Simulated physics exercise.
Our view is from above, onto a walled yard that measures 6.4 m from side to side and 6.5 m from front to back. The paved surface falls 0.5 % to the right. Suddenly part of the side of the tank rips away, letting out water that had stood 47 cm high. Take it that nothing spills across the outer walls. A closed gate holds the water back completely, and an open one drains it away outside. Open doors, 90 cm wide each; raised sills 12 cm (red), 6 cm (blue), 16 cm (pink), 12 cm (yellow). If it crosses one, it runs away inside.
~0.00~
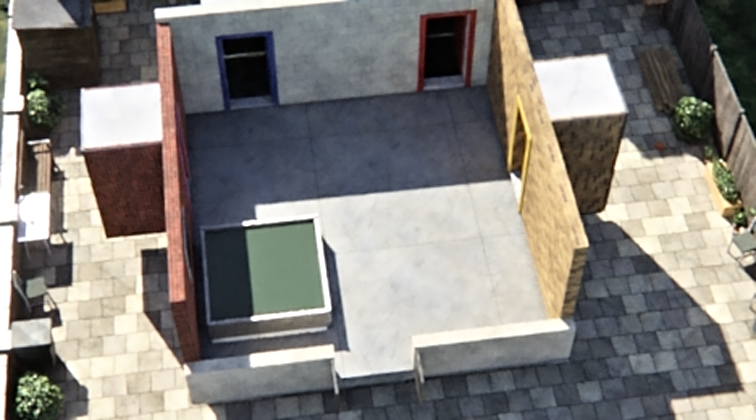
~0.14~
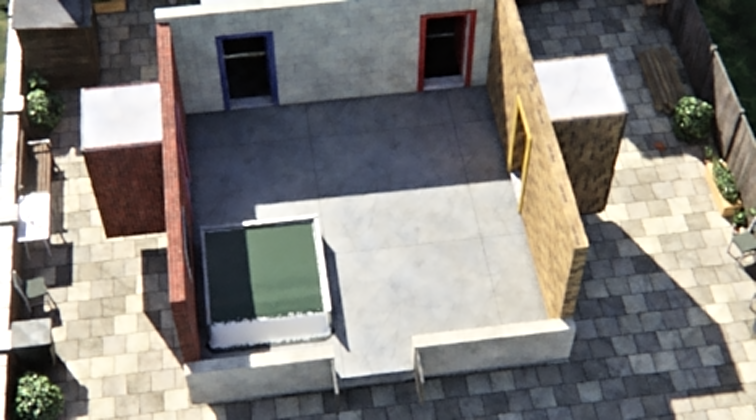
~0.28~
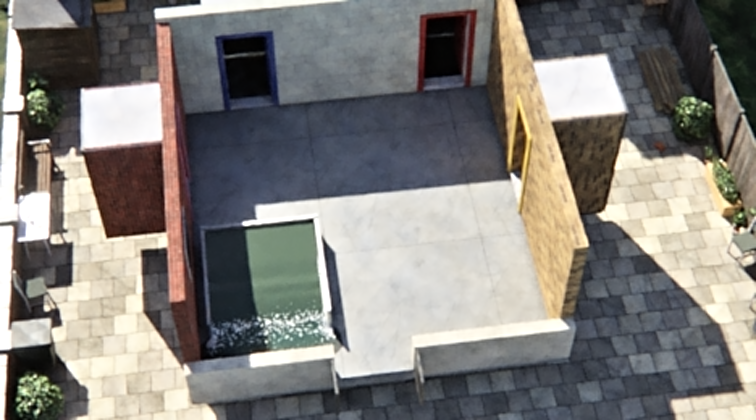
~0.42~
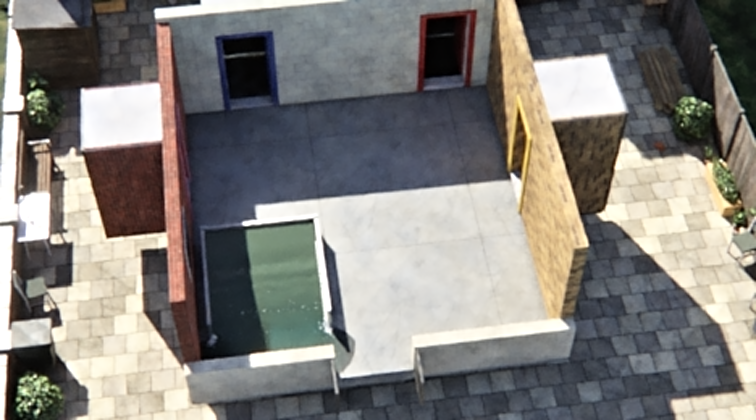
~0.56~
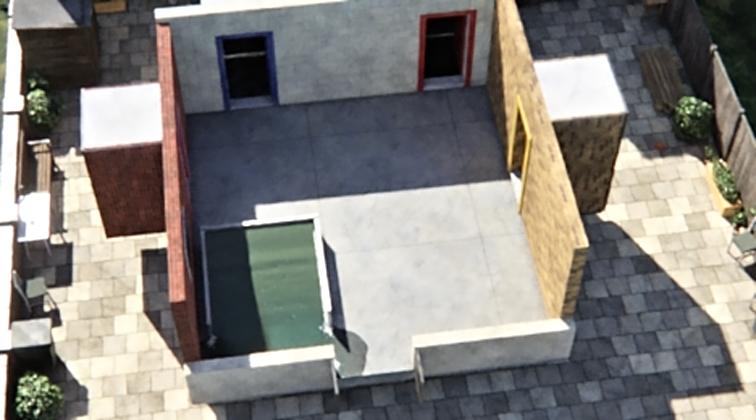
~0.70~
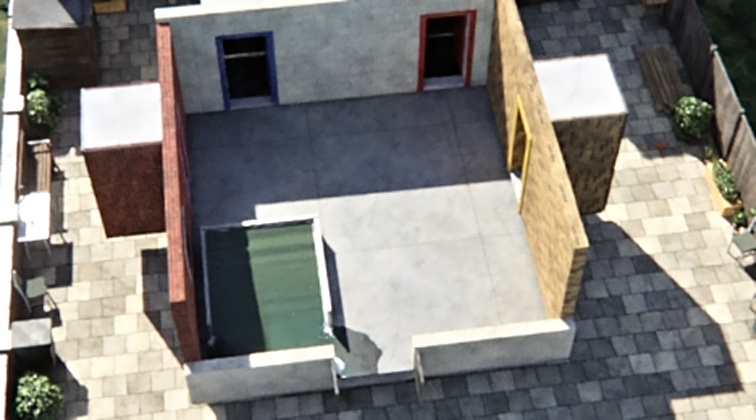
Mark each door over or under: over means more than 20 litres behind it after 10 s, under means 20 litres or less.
Red door under, blue door under, pink door under, yellow door under.
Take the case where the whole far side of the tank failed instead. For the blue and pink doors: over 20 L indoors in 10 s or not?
Against that limit the blue door gives a greater amount and the pink door gives a lower amount.
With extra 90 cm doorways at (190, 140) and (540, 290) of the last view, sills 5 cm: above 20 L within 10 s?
Check, in order - pass / fail.
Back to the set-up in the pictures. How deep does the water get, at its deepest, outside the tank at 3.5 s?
Roughly 21 cm.
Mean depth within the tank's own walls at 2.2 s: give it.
21 cm.
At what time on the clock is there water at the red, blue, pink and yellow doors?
Red: 7.0 s; blue: 3.8 s; pink: 2.2 s; yellow: 4.0 s.
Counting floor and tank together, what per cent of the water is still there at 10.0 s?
That would be close to 78 per cent.
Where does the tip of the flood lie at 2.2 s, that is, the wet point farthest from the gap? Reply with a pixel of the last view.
That lands around (502, 347) in the last picture.
After 1.4 s water covers 10 % of the floor and is deepest (42 cm) near (203, 382); red door not reached, blue door not reached, pink door not reached, yellow door not reached.
After 2.2 s water covers 15 % of the floor and is deepest (37 cm) near (213, 381); red door not reached, blue door not reached, pink door not reached, yellow door not reached.
After 3.5 s water covers 35 % of the floor and is deepest (21 cm) near (290, 337); red door not reached, blue door not reached, pink door 3 cm at the sill, 0 L in, yellow door not reached.
After 6.0 s water covers 45 % of the floor and is deepest (24 cm) near (203, 382); red door not reached, blue door 4 cm at the sill, 0 L in, pink door 2 cm at the sill, 0 L in, yellow door 5 cm at the sill, 0 L in.
After 10.0 s water covers 70 % of the floor and is deepest (12 cm) near (300, 336); red door 6 cm at the sill, 0 L in, blue door 4 cm at the sill, 0 L in, pink door 1 cm at the sill, 0 L in, yellow door 4 cm at the sill, 0 L in.
